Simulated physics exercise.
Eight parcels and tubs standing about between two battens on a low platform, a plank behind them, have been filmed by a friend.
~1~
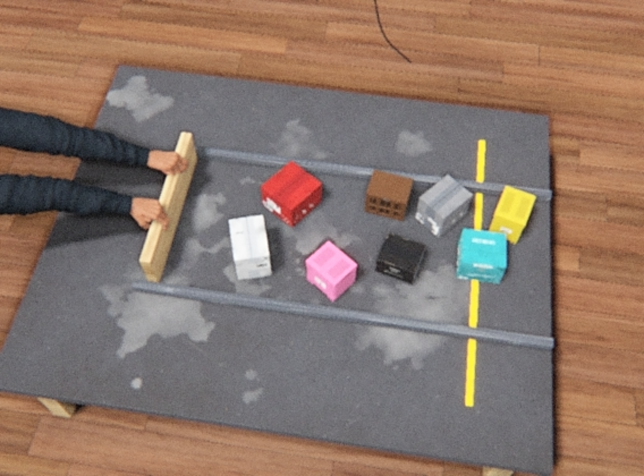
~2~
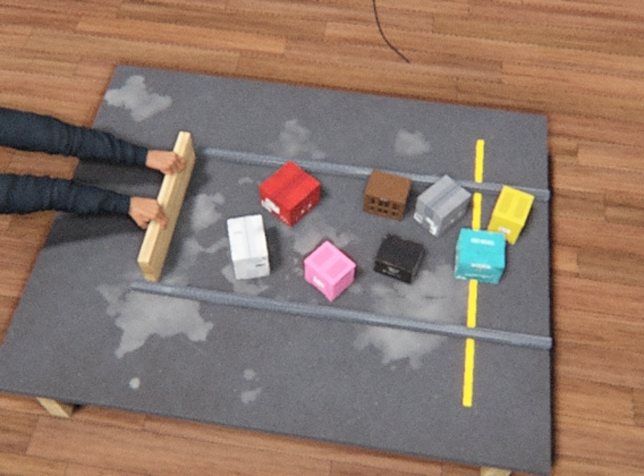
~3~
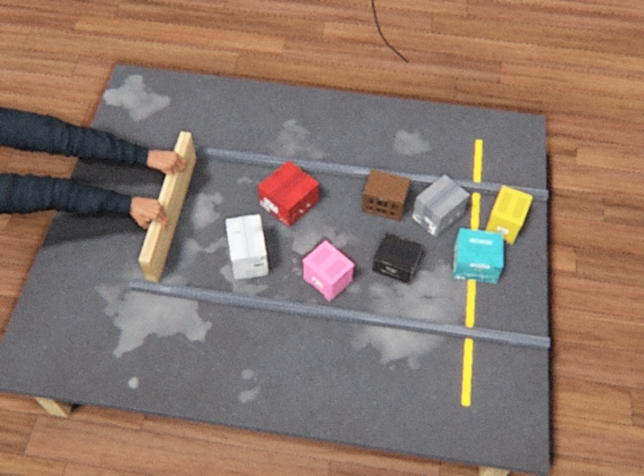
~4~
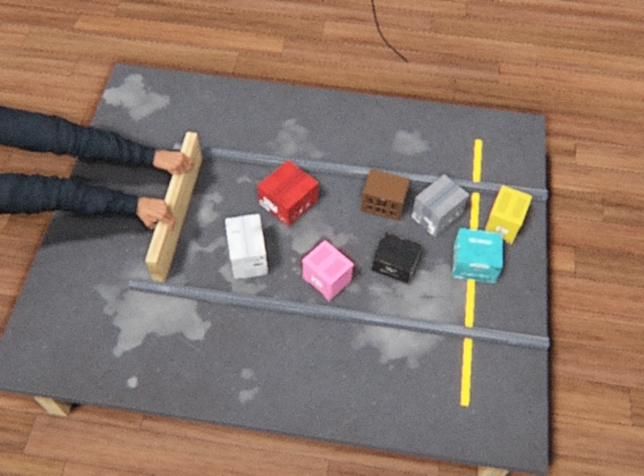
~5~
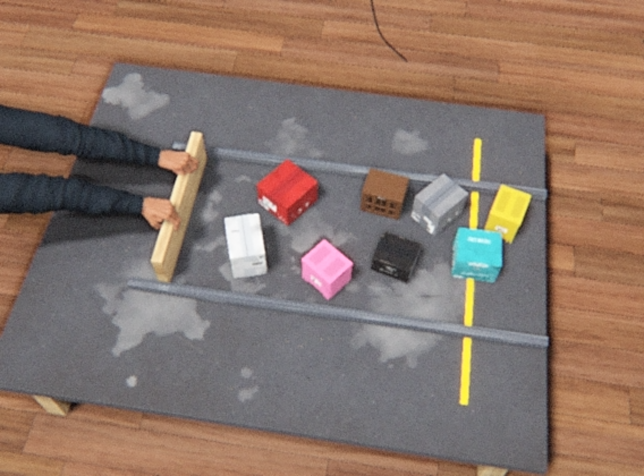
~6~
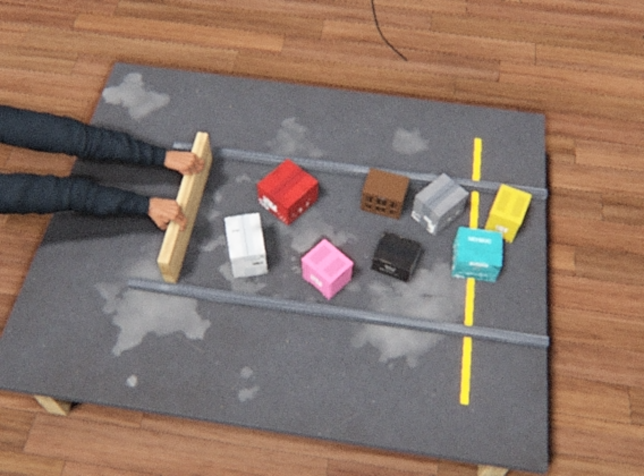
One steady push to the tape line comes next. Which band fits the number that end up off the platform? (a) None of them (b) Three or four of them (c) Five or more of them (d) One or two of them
Three or four of them.
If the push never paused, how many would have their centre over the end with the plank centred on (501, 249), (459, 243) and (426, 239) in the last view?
Respectively 6, 3 and 1.
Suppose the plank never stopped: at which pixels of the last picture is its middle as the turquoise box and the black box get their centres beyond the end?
I'd put it close to (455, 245), and close to (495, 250) for the other one.
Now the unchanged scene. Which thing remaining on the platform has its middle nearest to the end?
It's the brown crate.
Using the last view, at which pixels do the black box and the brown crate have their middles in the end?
The black box ends at (526, 267) and the brown crate at (540, 213).
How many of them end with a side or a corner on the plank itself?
2 end up touching it.
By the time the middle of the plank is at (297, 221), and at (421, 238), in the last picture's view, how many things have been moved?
Well, it's 3 at the first one and 8 at the second.
Soon after, none off yet; yellow tote at rest near (507, 214); turquoise box at rest near (477, 254); grey parcel at rest near (439, 205).
After that, none off yet; yellow tote at rest near (507, 214); turquoise box at rest near (477, 254); grey parcel displaced a little near (461, 206).
And then, none off yet; yellow tote tilting a little near (560, 221); turquoise box displaced about its own width near (517, 255); grey parcel displaced well along near (527, 215).
In the end, the number that fall off is three or four; gone, grey parcel, turquoise box and yellow tote.
